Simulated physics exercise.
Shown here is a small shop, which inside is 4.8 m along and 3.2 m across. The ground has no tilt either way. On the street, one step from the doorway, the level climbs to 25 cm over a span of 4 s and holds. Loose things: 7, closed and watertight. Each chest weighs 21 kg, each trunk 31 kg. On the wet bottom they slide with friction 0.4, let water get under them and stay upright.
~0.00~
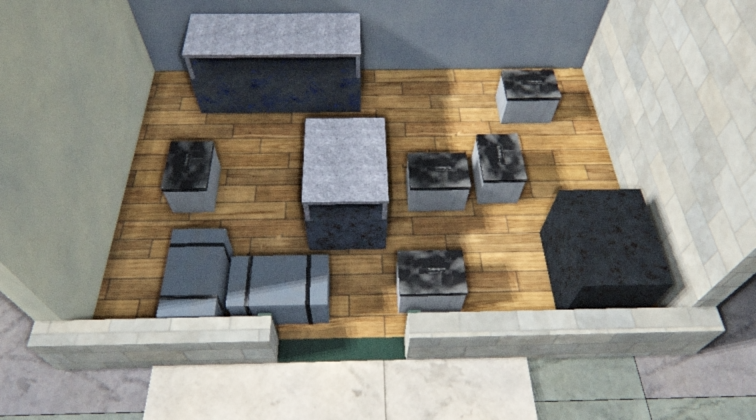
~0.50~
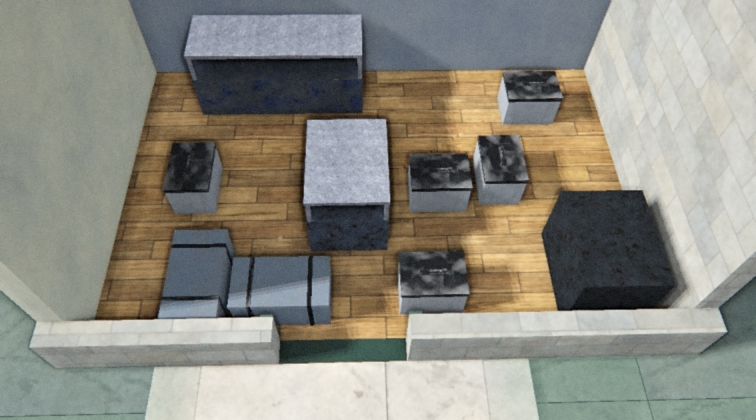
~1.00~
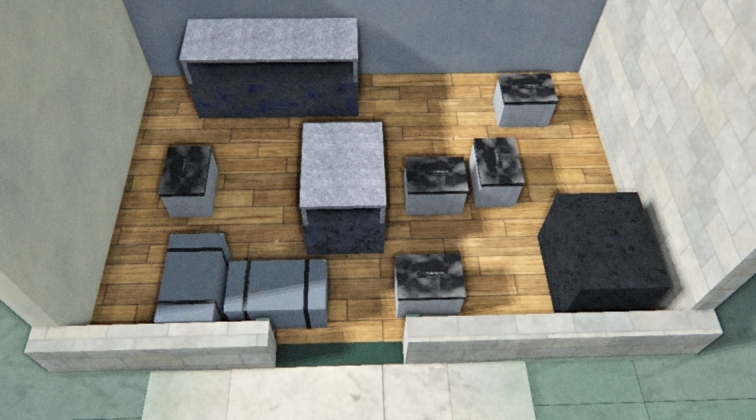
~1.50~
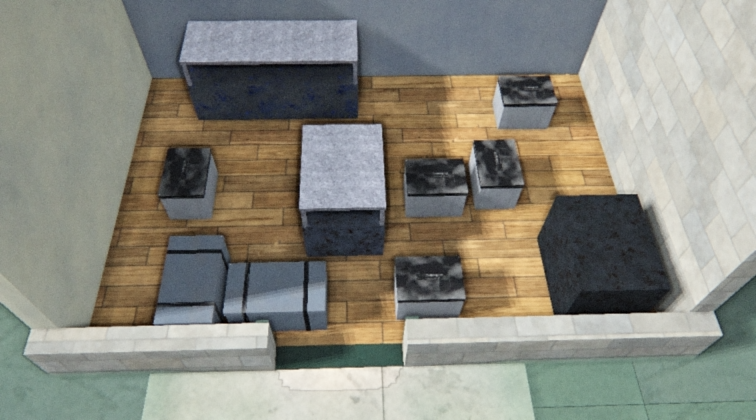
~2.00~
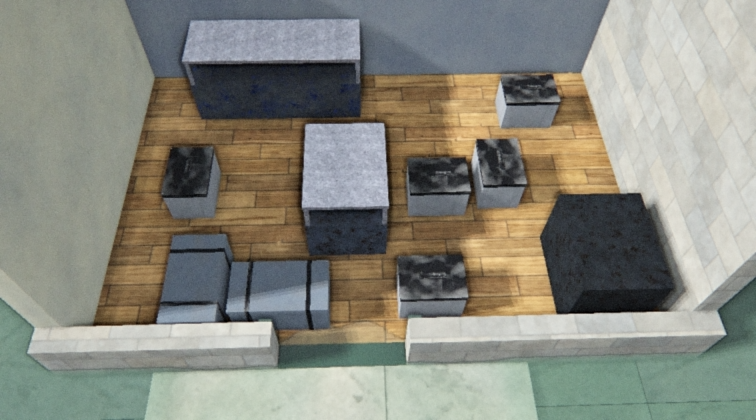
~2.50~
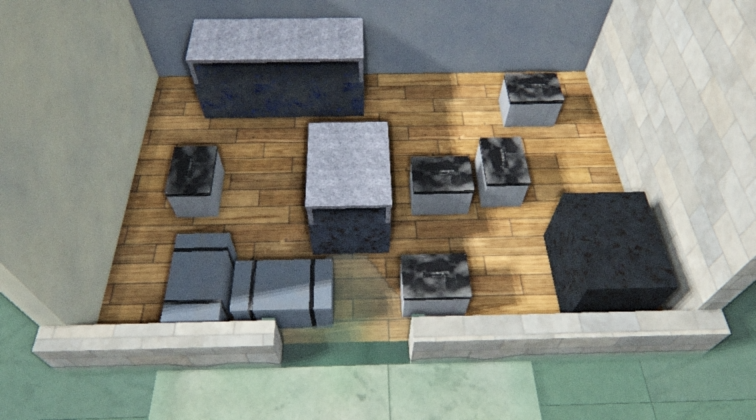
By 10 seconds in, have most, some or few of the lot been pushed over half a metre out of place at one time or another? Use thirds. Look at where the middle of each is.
Most - two thirds or more.
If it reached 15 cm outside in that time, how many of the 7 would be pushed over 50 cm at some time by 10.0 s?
3.
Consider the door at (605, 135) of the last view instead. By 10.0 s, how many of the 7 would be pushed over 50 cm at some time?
So the tally would be 4.
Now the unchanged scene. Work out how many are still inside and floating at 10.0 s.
Just then, the number is 7.
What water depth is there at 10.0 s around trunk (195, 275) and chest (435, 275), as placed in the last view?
Depths: Near 11 cm, then near 11 cm.
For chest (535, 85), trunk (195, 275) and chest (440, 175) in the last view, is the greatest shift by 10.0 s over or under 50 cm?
Result, in order: Stayed within / exceeded / stayed within.
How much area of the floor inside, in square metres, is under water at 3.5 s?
Close to 2.0 m2, I'd say.
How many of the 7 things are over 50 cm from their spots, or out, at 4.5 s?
Answer: 0.
After 3.5 s 0 of 7 are over 50 cm from their spots; 0 afloat.
After 4.5 s 0 of 7 are over 50 cm from their spots; 0 afloat.
After 7.0 s 4 of 7 are over 50 cm from their spots; 2 afloat.
After 10.0 s 3 of 7 are over 50 cm from their spots, and 5 have been at some point; 7 afloat.
